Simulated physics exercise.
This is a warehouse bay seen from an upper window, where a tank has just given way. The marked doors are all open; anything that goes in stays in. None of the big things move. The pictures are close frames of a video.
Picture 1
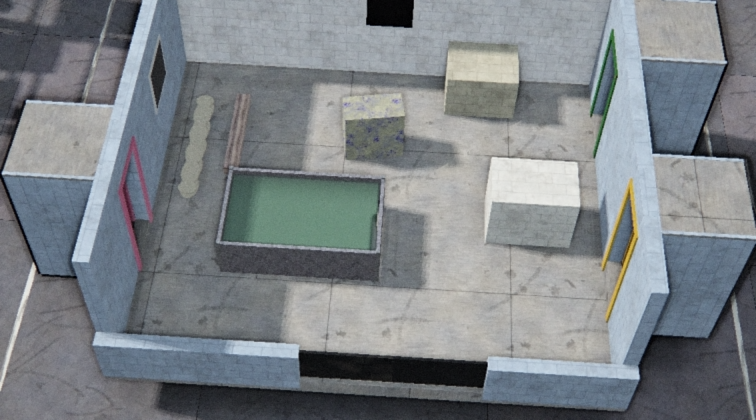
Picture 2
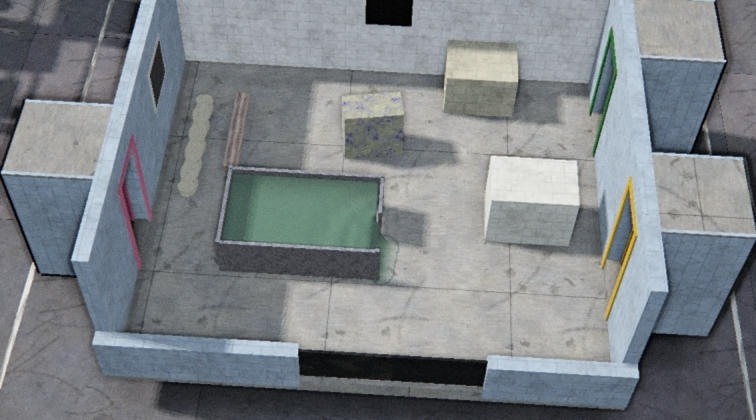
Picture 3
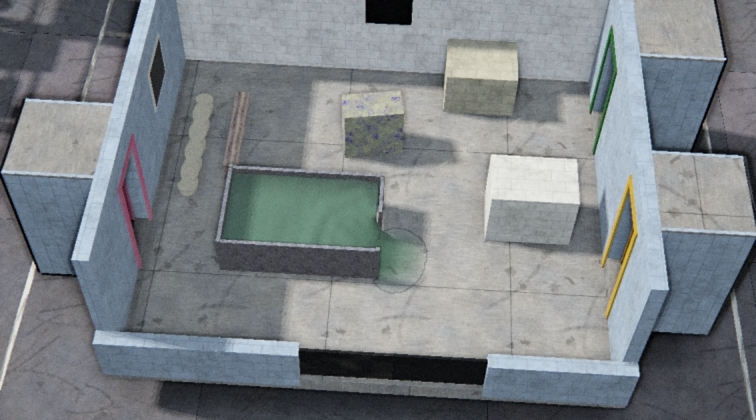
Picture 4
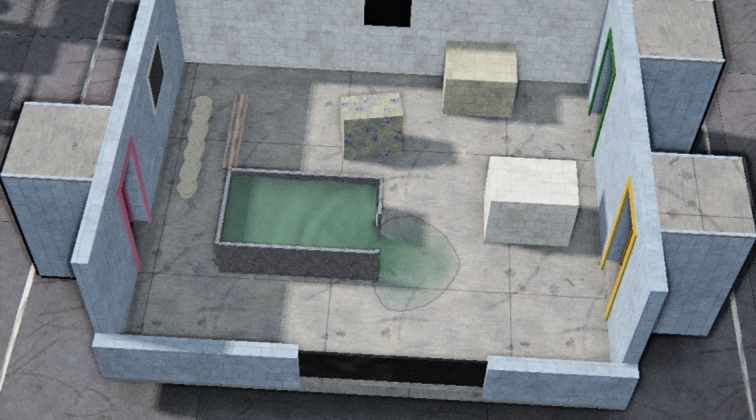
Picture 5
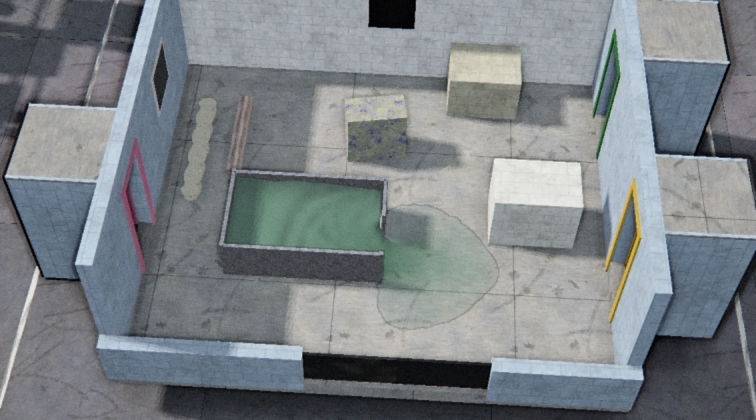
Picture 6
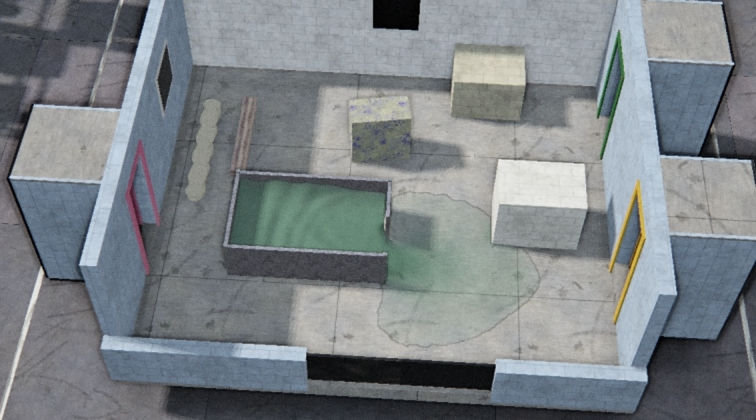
A walled bay held a dark-sided tank of still green water, then its right side broke open and water poured through the gap, spreading rightward across the floor in a widening puddle.
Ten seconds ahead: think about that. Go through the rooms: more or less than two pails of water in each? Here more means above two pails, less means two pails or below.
Yellow door: Less; pink door: Less; green door: Less.
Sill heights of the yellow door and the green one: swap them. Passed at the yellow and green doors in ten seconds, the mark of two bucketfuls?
As I see it, yellow gets more than that and green gets less than that.
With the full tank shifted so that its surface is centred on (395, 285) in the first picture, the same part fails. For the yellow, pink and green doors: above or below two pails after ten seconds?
In short: Yellow door holds; pink door is under; green door is over.
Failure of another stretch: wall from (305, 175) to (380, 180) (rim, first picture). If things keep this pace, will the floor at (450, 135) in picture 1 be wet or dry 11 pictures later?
At the point asked about: Soaked.
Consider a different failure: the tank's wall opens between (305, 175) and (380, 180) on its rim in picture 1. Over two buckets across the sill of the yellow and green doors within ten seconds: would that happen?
So the yellow door one doesn't reach it and the green door one breaks the limit.
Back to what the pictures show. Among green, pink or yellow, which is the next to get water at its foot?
The yellow door.
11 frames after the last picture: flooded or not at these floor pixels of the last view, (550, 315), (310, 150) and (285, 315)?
Point by point: Inundated, not yet wet, not yet wet.
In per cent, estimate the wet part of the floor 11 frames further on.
About 30 %.
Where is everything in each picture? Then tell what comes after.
The first frame shows still water in the open tank at (303, 212).
In the second frame, the front is at (388, 239), out from the gap at (376, 251).
In the third frame, water pours out at (377, 250) and has run to (422, 252).
In the fourth frame, the front is at (453, 258), out from the gap at (376, 253).
In the fifth frame, water pours out at (380, 254) and has run to (493, 277).
In the sixth frame, the front is at (532, 286), out from the gap at (384, 255).
A moment on, water covers 25 % of the floor; the yellow door wet at the sill, nothing in, the pink door not reached, the green door not reached.
Next, water covers 30 % of the floor; the yellow door wet at the sill, nothing in, the pink door not reached, the green door not reached.
Then, water covers 45 % of the floor; the yellow door wet at the sill, nothing in, the pink door not reached, the green door wet at the sill, nothing in.
Later, water covers 60 % of the floor; the yellow door wet at the sill, nothing in, the pink door not reached, the green door wet at the sill, nothing in.
In the end, water covers 85 % of the floor; the yellow door wet at the sill, nothing in, the pink door wet at the sill, nothing in, the green door under two buckets in.
